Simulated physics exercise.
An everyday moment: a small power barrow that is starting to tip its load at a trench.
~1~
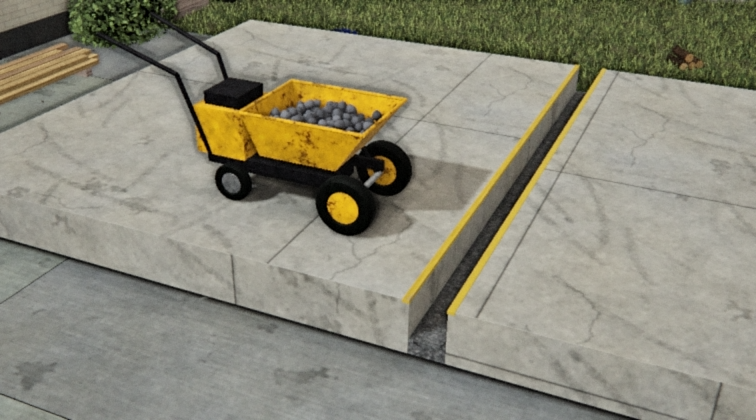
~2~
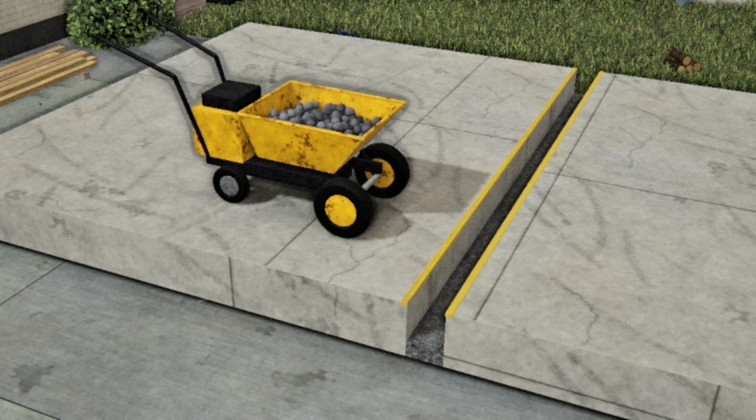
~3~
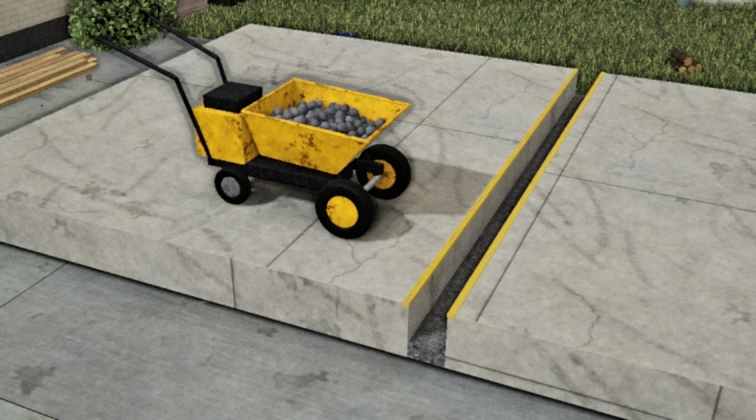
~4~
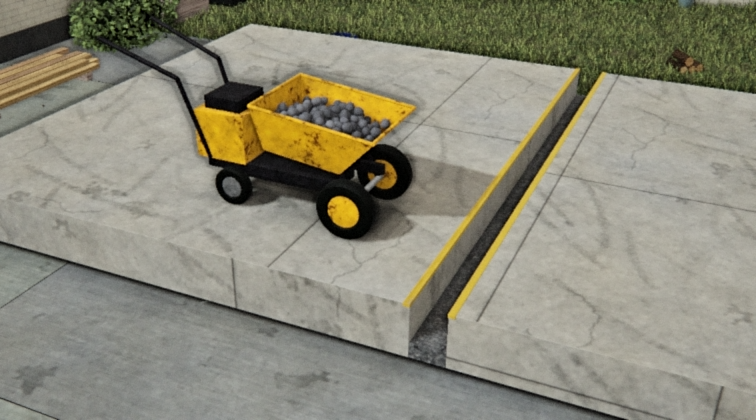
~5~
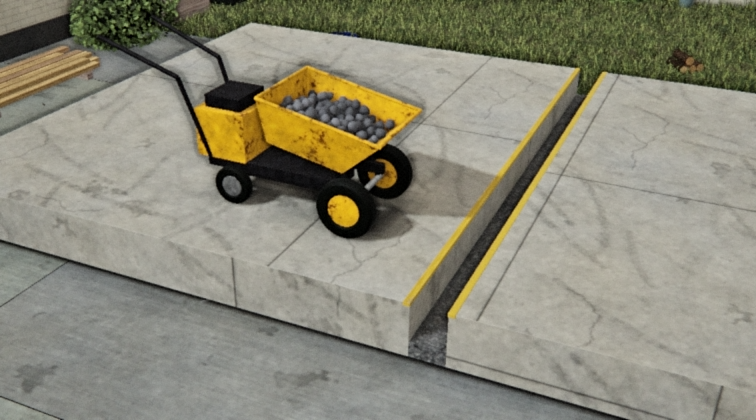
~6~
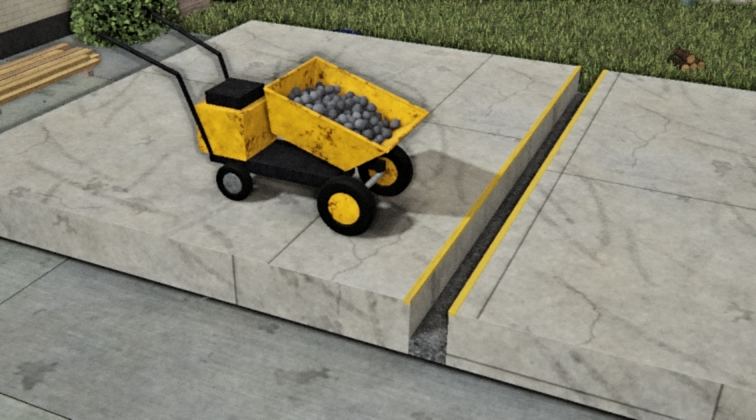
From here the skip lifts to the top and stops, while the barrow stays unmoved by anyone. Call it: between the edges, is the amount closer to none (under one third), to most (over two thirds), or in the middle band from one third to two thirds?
Closer to most.
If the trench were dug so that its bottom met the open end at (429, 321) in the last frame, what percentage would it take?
Near 60 %.
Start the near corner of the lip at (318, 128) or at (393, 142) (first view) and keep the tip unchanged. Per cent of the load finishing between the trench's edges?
You'd get around 30 in a hundred, then 50 in a hundred.
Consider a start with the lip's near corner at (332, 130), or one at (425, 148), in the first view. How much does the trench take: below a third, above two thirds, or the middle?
Spot one gives one to two thirds, spot two gives under a third.
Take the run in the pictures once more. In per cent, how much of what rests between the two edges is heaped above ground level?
It works out at about 10 percent.
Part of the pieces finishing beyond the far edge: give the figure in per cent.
About 5 %.
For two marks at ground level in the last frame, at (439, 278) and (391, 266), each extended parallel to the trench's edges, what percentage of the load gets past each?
That's 70 in a hundred for the first and 100 in a hundred for the second.
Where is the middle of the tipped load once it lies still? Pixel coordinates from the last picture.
Roughly at pixel (475, 255).
Soon, skip tipped steeply; all in the skip.
A while on, skip tipped steeply; most in the skip; a small part short of the trench; a small part in or heaped over the trench; a small part falling.
Towards the end, skip tipped right over; a small part in the skip; a small part short of the trench; most in or heaped over the trench; a stray few beyond it.
Finally, skip tipped right over; a small part short of the trench; nearly all in or heaped over the trench; a stray few beyond it.
